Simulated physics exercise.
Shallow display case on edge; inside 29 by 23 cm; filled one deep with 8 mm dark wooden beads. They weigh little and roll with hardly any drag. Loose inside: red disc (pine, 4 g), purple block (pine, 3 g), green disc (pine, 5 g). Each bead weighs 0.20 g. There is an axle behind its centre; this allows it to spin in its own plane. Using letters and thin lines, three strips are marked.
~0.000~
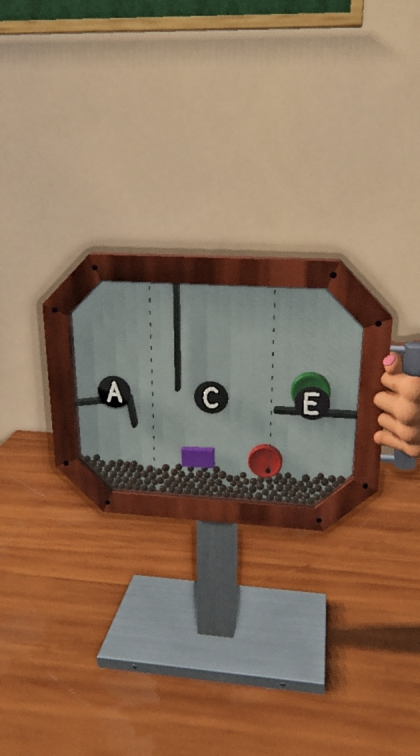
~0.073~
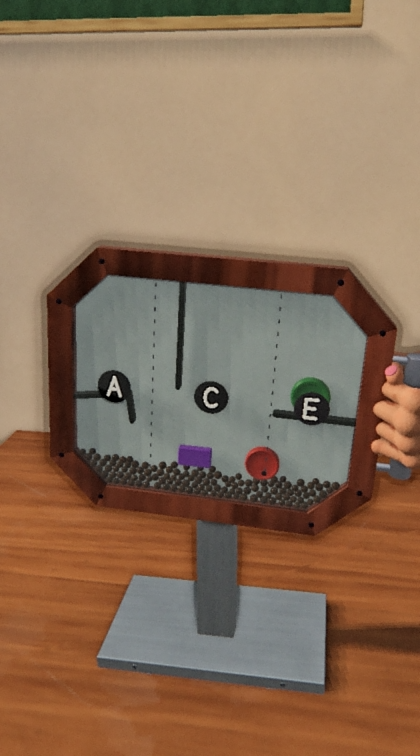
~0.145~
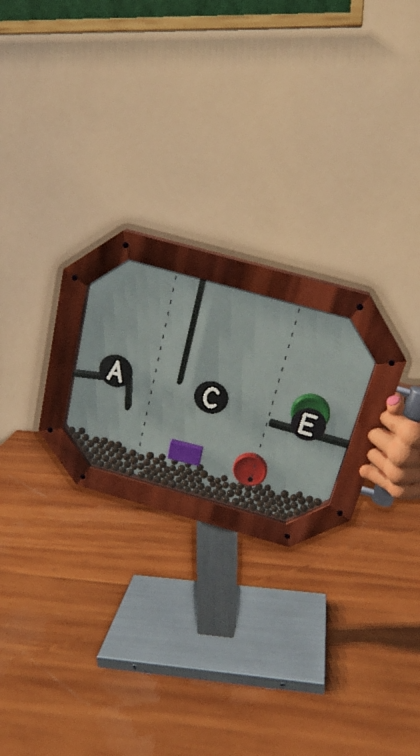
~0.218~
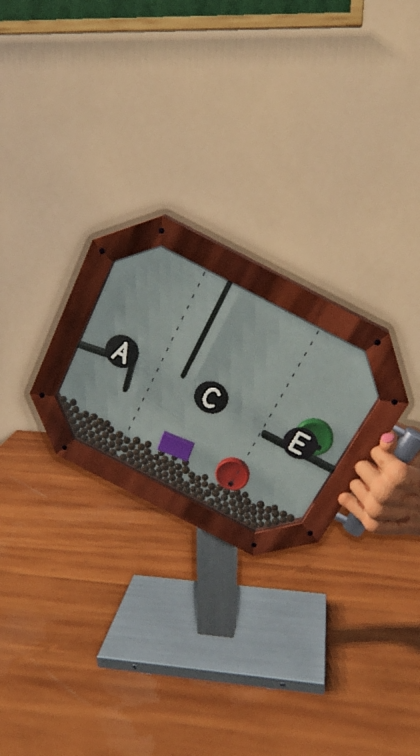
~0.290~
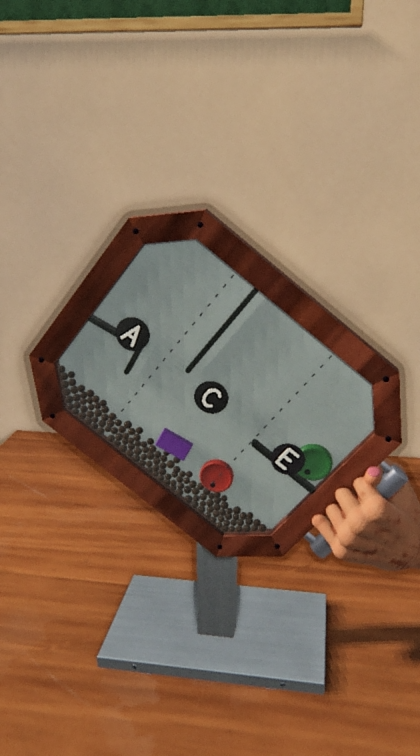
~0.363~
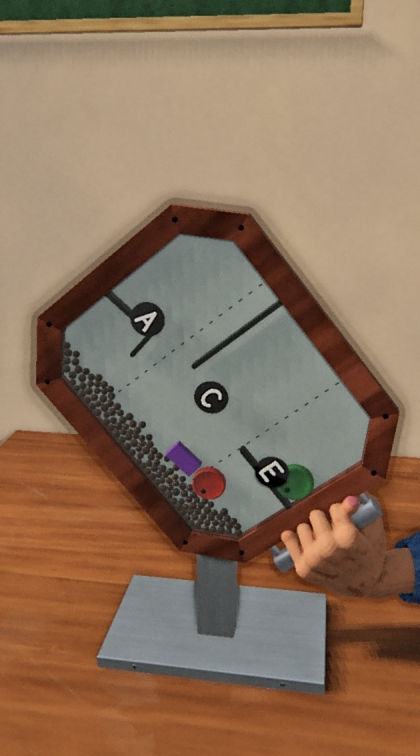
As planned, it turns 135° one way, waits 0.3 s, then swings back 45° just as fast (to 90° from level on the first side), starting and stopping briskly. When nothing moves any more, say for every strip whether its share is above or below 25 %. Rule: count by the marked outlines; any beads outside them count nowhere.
Strip A: Below 25 %, strip C: Below 25 %, strip E: Above 25 %.
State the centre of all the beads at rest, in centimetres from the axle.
The middle sits around 2 cm left of it and 10 cm below it.
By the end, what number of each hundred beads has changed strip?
70 per cent.
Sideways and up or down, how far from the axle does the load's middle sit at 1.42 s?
The middle sits around 5 cm left and 8 cm below.
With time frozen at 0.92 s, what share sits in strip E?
About 80 percent.
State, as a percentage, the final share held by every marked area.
Strip A holds 0, strip C holds 5 and strip E holds 95.
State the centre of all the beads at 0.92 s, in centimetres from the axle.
Left by about 9 cm and below by about 3 cm.
After 0.92 s, it stands 135° clockwise; the beads' middle is 9 cm left of and 3 cm below the centre; C 20 %, E 80 %.
After 1.42 s, it stands 112° clockwise; the beads' middle is 5 cm left of and 8 cm below the centre; C 10 %, E 90 %.
After 1.62 s, it stands 90° clockwise; the beads' middle is 2 cm left of and 10 cm below the centre; C 5 %, E 95 %.
At rest by 2.2 s, it stands 90° clockwise; A 0 %, C 5 %, E 95 %.
